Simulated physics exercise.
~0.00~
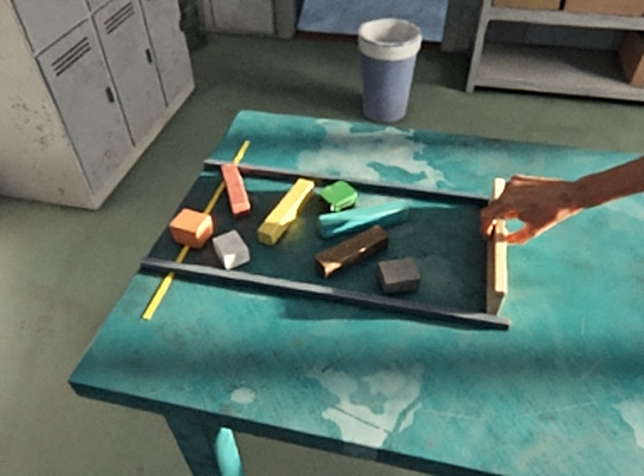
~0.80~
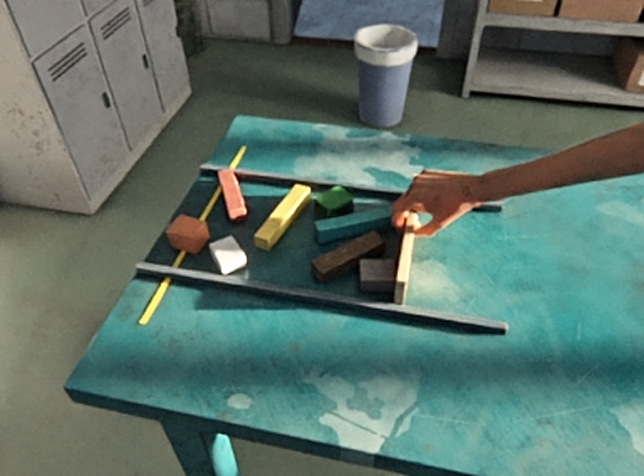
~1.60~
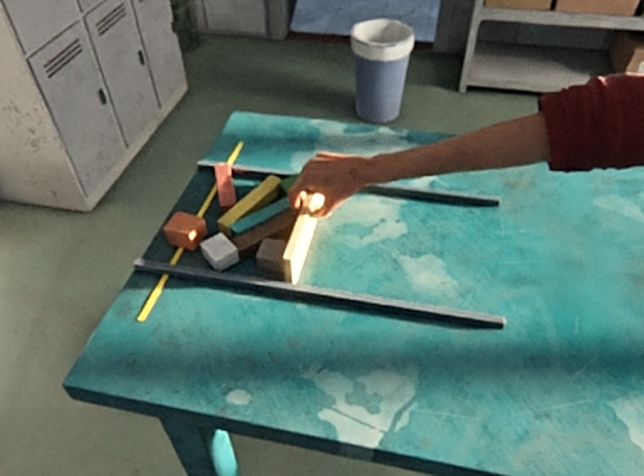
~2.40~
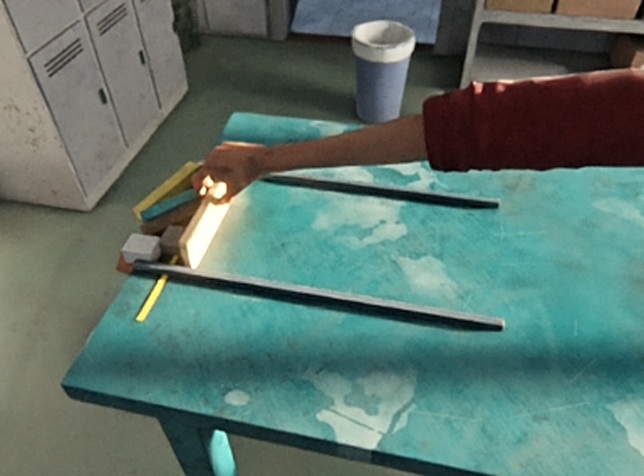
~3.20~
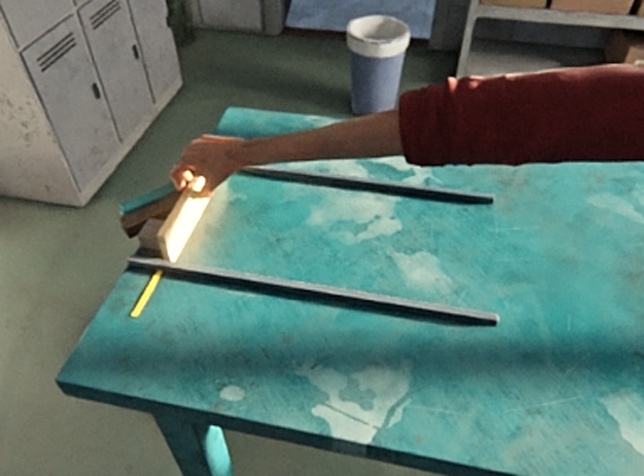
A hand grips an upright wooden board at the right end of a worn turquoise table, seen from above in a slightly swaying view, with lockers and a bin behind. Between two dark rails lie an orange block, a red bar, a white block, yellow and turquoise sticks, a green block, a brown bar and a grey block, with yellow tape near the left edge. The board slides left, gathering the grey, brown and turquoise pieces, then crowding everything together. It pushes the pile over the tape and past the edge. Finally the orange, red, white and yellow pieces are gone, while turquoise, brown and grey ones remain against the board.
